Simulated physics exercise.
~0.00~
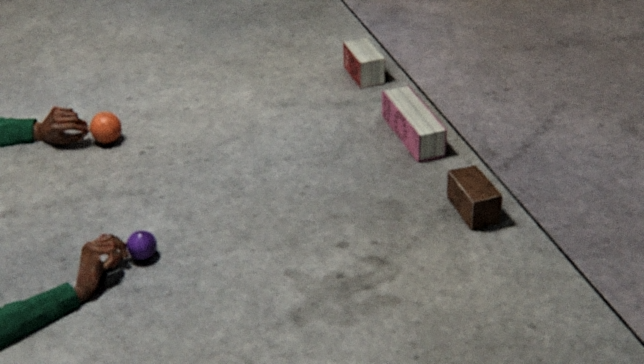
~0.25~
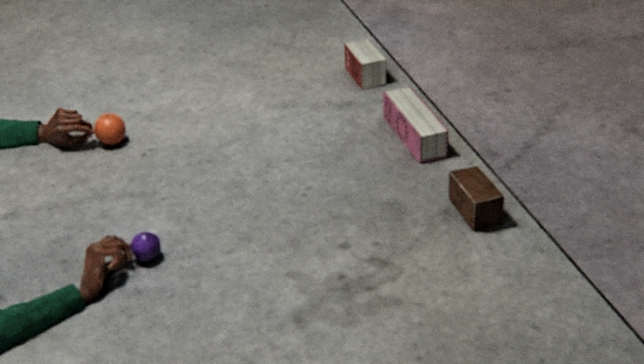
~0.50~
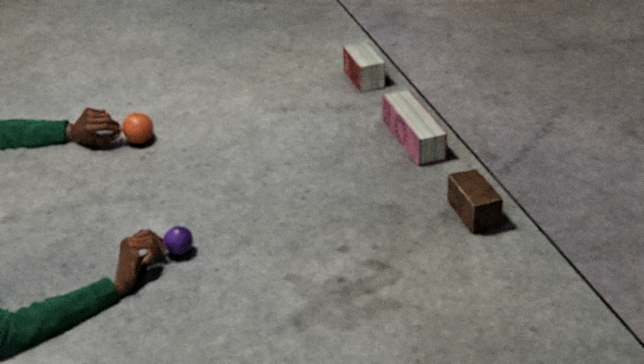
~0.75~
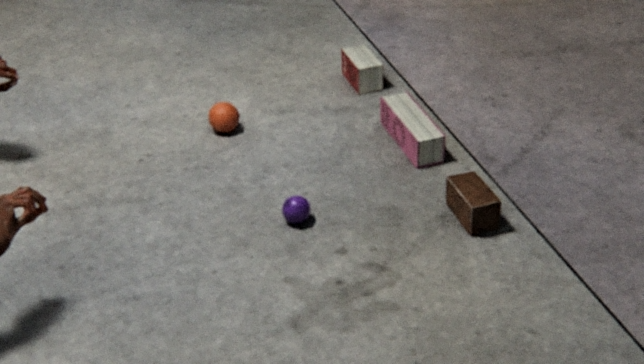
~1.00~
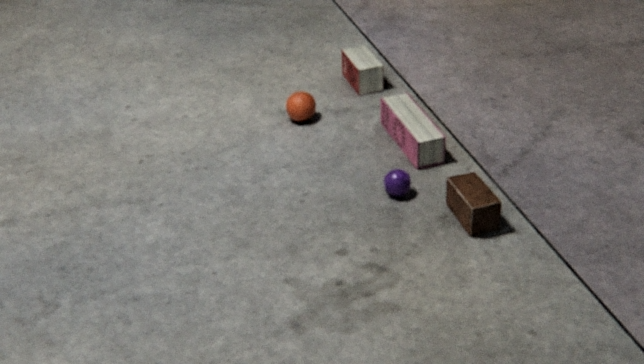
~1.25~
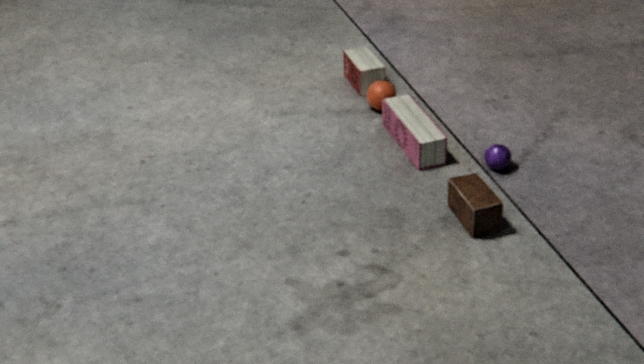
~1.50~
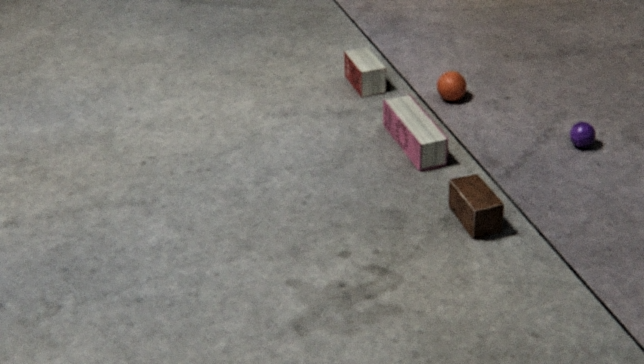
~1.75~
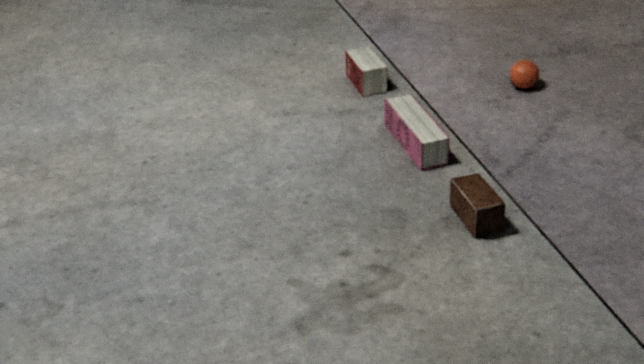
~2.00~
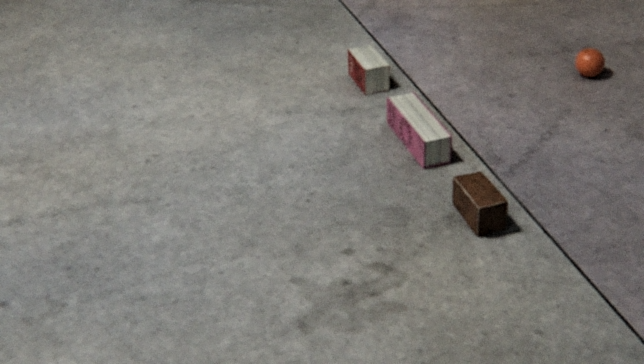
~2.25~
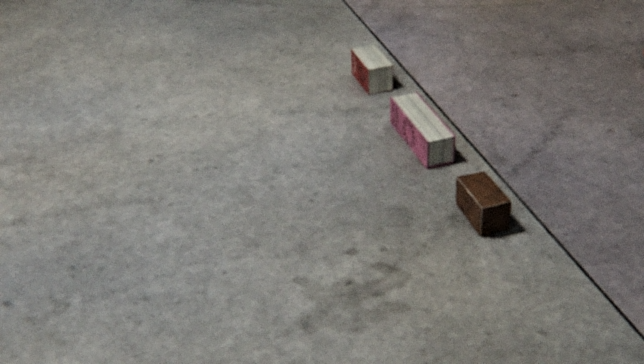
On a grey concrete floor, two hands in green sleeves rolled an orange ball and a purple one to the right toward three blocks, and the purple then the orange slipped through the gaps, crossed a dark line and rolled out of view.
